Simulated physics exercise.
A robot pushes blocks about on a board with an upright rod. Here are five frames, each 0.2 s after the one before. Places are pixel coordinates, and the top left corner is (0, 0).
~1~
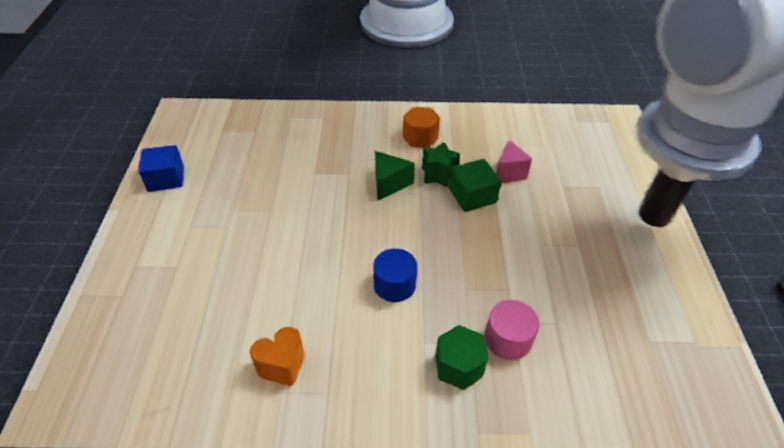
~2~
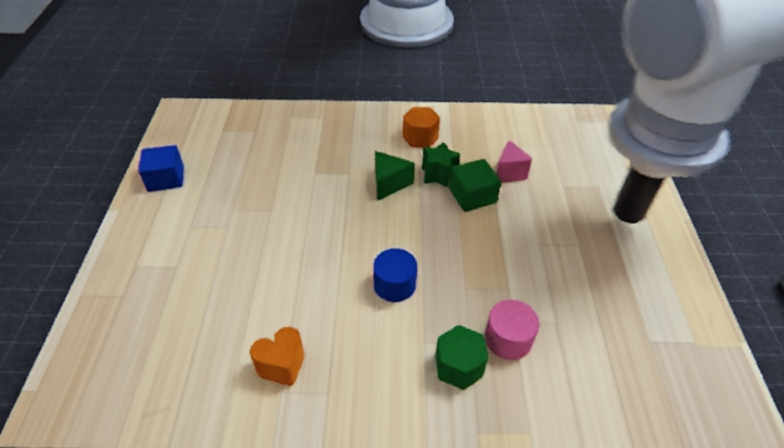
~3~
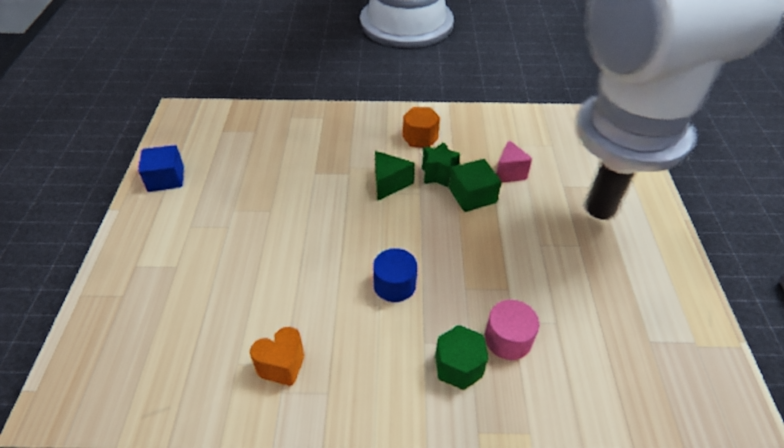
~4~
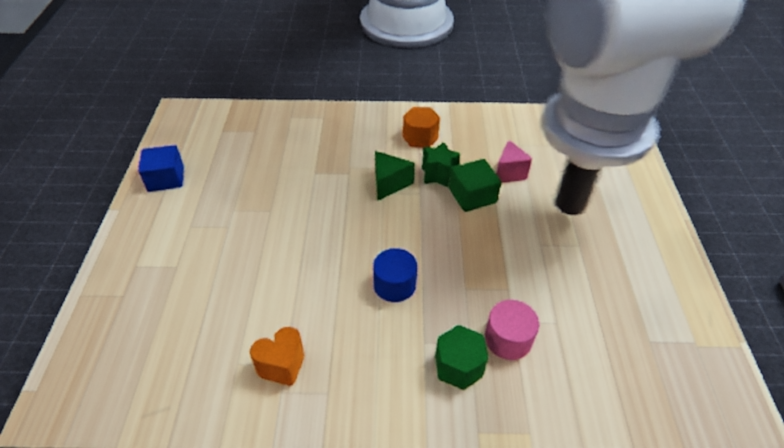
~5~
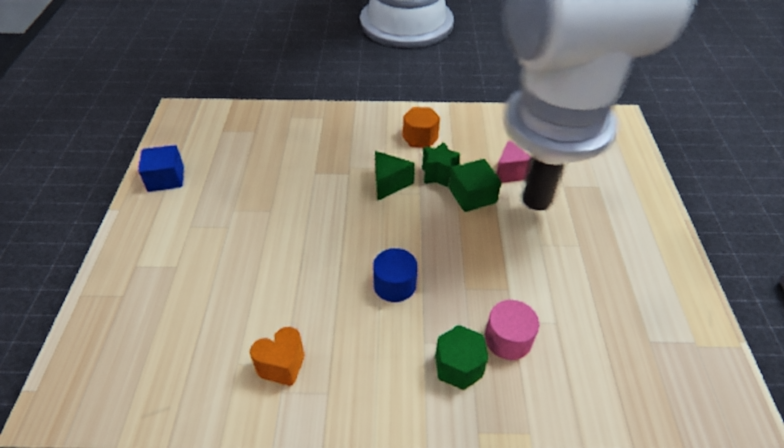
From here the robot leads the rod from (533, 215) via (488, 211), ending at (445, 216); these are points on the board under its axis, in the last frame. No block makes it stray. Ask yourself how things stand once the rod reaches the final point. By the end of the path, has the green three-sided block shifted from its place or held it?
Not moved.
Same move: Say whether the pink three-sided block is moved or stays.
In the end it has not been moved.
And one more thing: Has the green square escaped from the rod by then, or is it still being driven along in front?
No longer ahead of the rod.
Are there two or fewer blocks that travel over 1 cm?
Short answer: Yes.
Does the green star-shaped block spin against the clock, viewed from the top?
No.
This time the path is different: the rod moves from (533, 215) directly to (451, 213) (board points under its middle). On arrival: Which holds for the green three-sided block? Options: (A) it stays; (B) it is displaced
A
What follows on the original path. Halfway along, rod at (491, 197); green star-shaped block at (436, 152), turned 25° clockwise; green square at (463, 171).
At the end, rod at (447, 202); green three-sided block not moved; green star-shaped block at (431, 148), turned 40° clockwise; green square at (450, 169); pink three-sided block not moved.
